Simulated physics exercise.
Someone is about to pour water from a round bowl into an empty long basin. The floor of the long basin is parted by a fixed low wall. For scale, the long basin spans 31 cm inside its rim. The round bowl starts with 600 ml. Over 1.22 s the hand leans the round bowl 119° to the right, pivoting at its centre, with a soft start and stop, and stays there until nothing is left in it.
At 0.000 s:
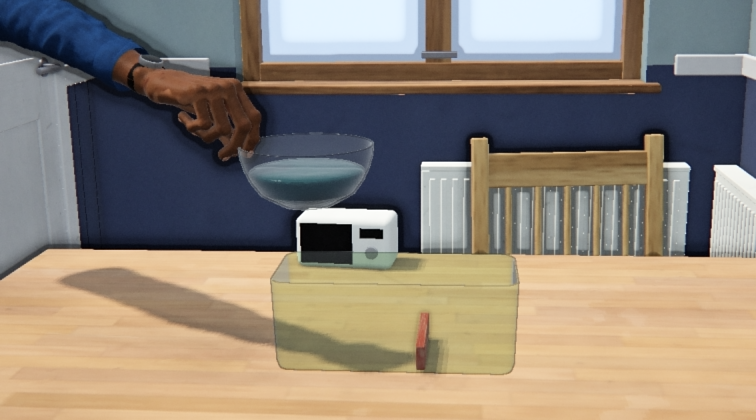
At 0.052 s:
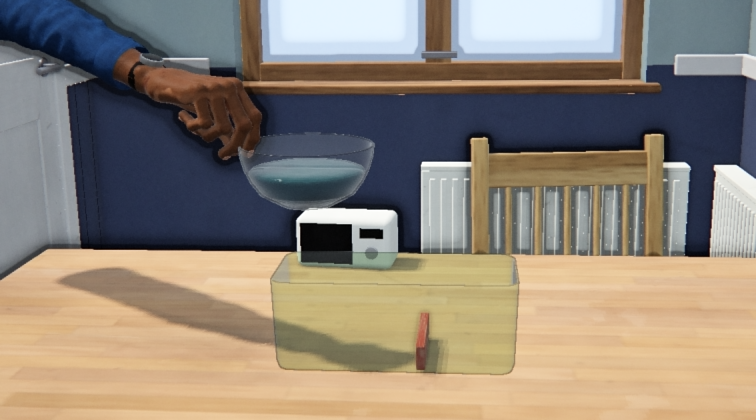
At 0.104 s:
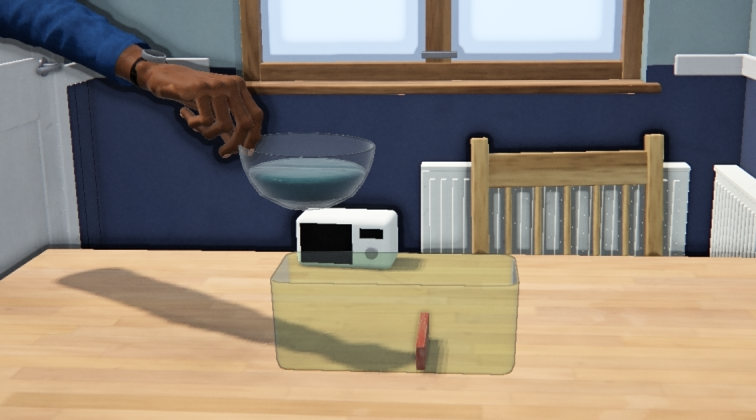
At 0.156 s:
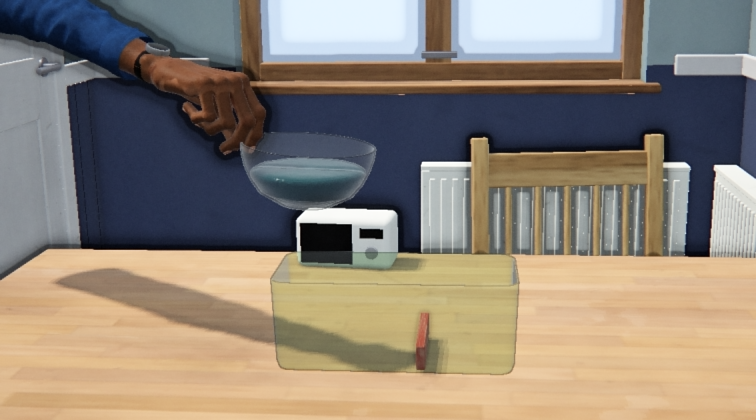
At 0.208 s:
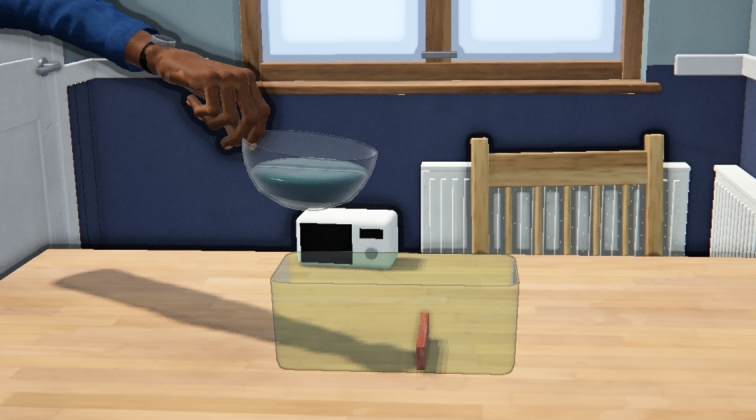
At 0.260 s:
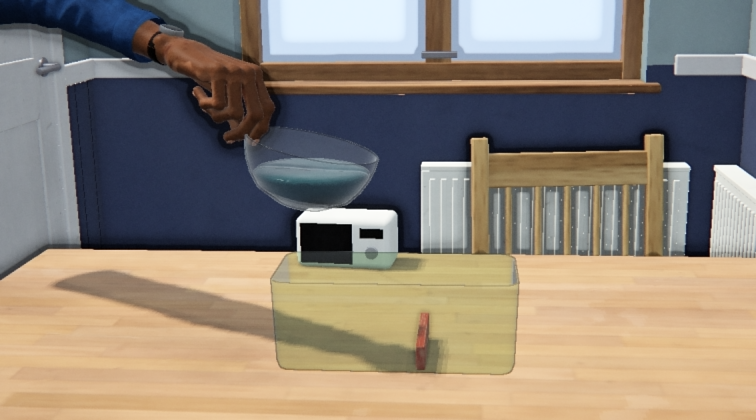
A hand in a blue sleeve holds a round glass bowl of bluish water level above a long, clear yellowish basin on a wooden table, then slowly leans it slightly to the right. The bowl's right rim dips while the water's surface stays nearly flat, and the basin and small white device remain still.
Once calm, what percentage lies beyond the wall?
Roughly 30 per cent is past the wall.
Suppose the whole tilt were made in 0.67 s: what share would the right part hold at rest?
Then about 30 per cent.
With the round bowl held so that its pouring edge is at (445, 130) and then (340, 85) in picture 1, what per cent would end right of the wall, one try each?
In turn about 70 and 10 per cent.
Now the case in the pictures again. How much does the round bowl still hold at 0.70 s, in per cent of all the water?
About 44 per cent.
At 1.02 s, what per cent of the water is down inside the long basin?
Near 98 in a hundred.
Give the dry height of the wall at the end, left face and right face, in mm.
Left about 16 mm, right about 20 mm.
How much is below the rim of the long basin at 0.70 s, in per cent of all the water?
Near 24 in a hundred.
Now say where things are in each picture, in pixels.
It leans 0°; its right rim is at (373, 146); the water meets the walls at (250, 168) and (366, 168); the long basin's rim runs from (279, 268) to (516, 271); the wall's top is at (423, 330), in the first frame.
It leans 1°; its right rim is at (373, 147); the water meets the walls at (250, 168) and (366, 169), in the second frame.
It leans 2°; its right rim is at (374, 149); the water meets the walls at (250, 167) and (366, 170), in the third frame.
It leans 5°; its right rim is at (375, 152); the water meets the walls at (252, 167) and (367, 170), in the fourth frame.
It leans 8°; its right rim is at (376, 156); the water meets the walls at (253, 166) and (368, 171), in the fifth frame.
It leans 13°; its right rim is at (377, 162); the water meets the walls at (255, 166) and (371, 172), in the sixth frame.
By 0.70 s the tilt is 73° and 43 per cent is still to pour, 15 is left of the wall and 9 right of it.
By 1.02 s the tilt is 111° and 0 per cent is still to pour, 72 is left of the wall and 27 right of it.
By 1.36 s the tilt is 119° and 0 per cent is still to pour, 71 is left of the wall and 29 right of it.
By 1.72 s the tilt is 119° and 0 per cent is still to pour, 69 is left of the wall and 30 right of it.
At rest 69 per cent lies left of the wall, 30 right of it and 1 outside.
